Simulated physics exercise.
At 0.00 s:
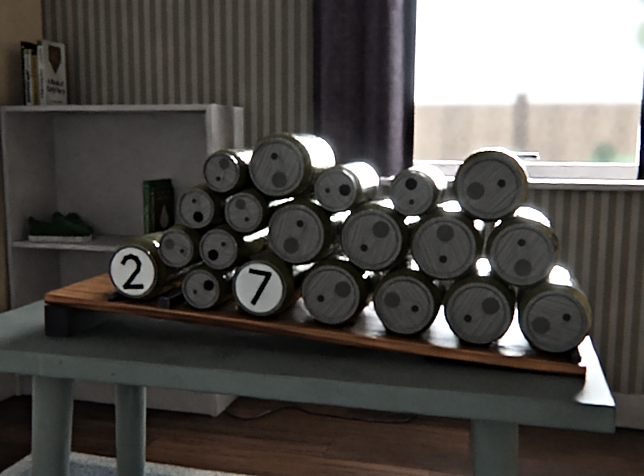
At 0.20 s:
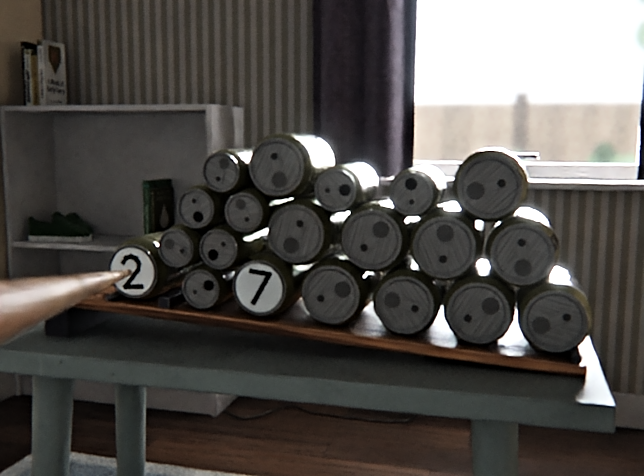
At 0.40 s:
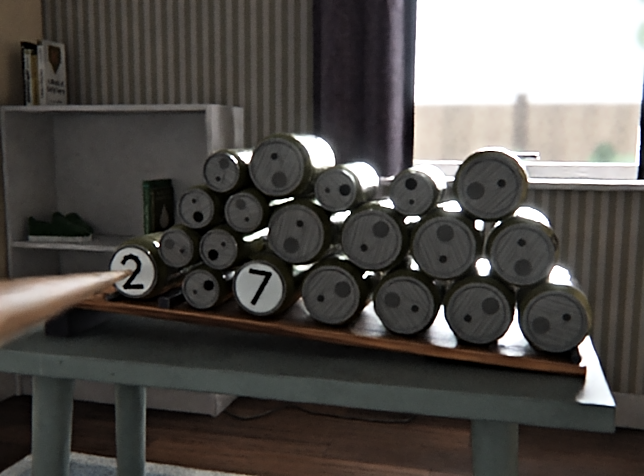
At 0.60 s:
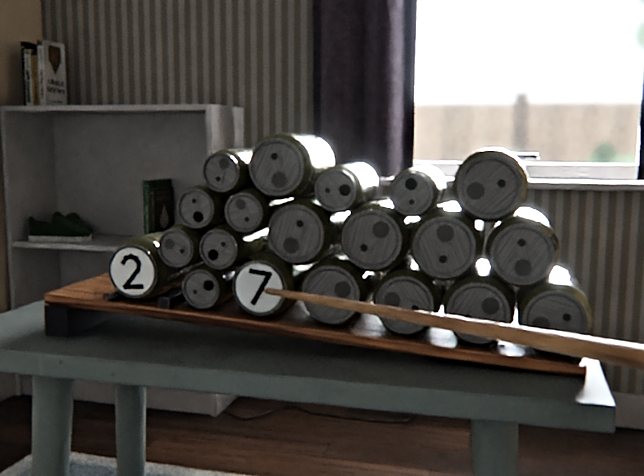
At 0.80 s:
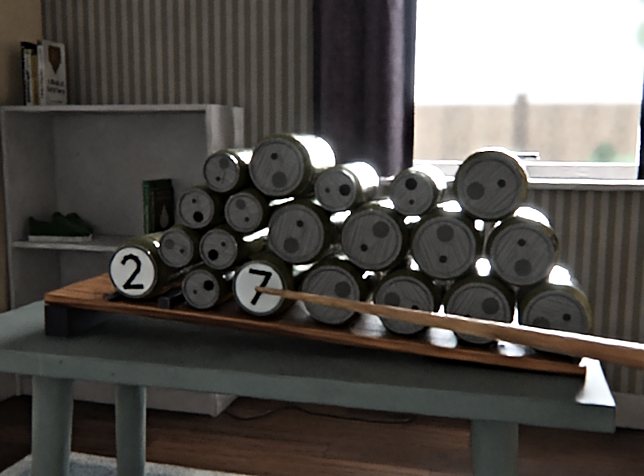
A wooden pointer touching the can marked two, then the can marked seven, in a motionless stack on a tilted board.
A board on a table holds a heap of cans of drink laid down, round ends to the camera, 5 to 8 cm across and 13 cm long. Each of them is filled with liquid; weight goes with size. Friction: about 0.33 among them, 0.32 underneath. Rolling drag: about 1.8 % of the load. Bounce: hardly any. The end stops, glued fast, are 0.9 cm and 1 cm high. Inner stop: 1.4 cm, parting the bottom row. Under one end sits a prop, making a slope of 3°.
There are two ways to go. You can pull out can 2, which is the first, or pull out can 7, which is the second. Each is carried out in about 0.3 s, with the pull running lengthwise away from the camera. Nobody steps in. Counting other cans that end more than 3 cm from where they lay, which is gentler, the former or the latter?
The latter.
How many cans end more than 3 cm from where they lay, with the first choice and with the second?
Count under choice one: 3; under choice two: 0.
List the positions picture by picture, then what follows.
In the first picture, 20 cans, 6 on the base, highest (276, 167); no. 7 (259, 288), no. 2 (133, 271); left round bar (0.9 cm) (109, 295); right round bar (1 cm) (578, 355); inner batten (1.4 cm) (164, 297); left end propped up.
Nothing has moved, the pointer shows the first choice, no. 2 at (133, 271), in the second picture.
Nothing has moved, the pointer shows the first choice, no. 2 at (133, 271), in the third picture.
Nothing has moved, the pointer shows the second choice, no. 7 at (259, 288), in the fourth picture.
Nothing has moved, the pointer shows the second choice, no. 7 at (259, 288), in the fifth picture.
First choice, 0.54 s in, 3 now displaced over 3 cm; the one last seen at (175, 248) 6 cm left and 4 cm down.
First choice, at rest by 0.9 s, 3 moved over 3 cm; not one over the end stops; the one last seen at (175, 248) 7 cm left and 3.8 cm down; top of the pile 24 cm high, from 24 cm.
Second choice, 0.47 s in, 0 now displaced over 3 cm.
Second choice, at rest by 0.7 s, 0 moved over 3 cm; not one over the end stops; top of the pile 24 cm high, from 24 cm.
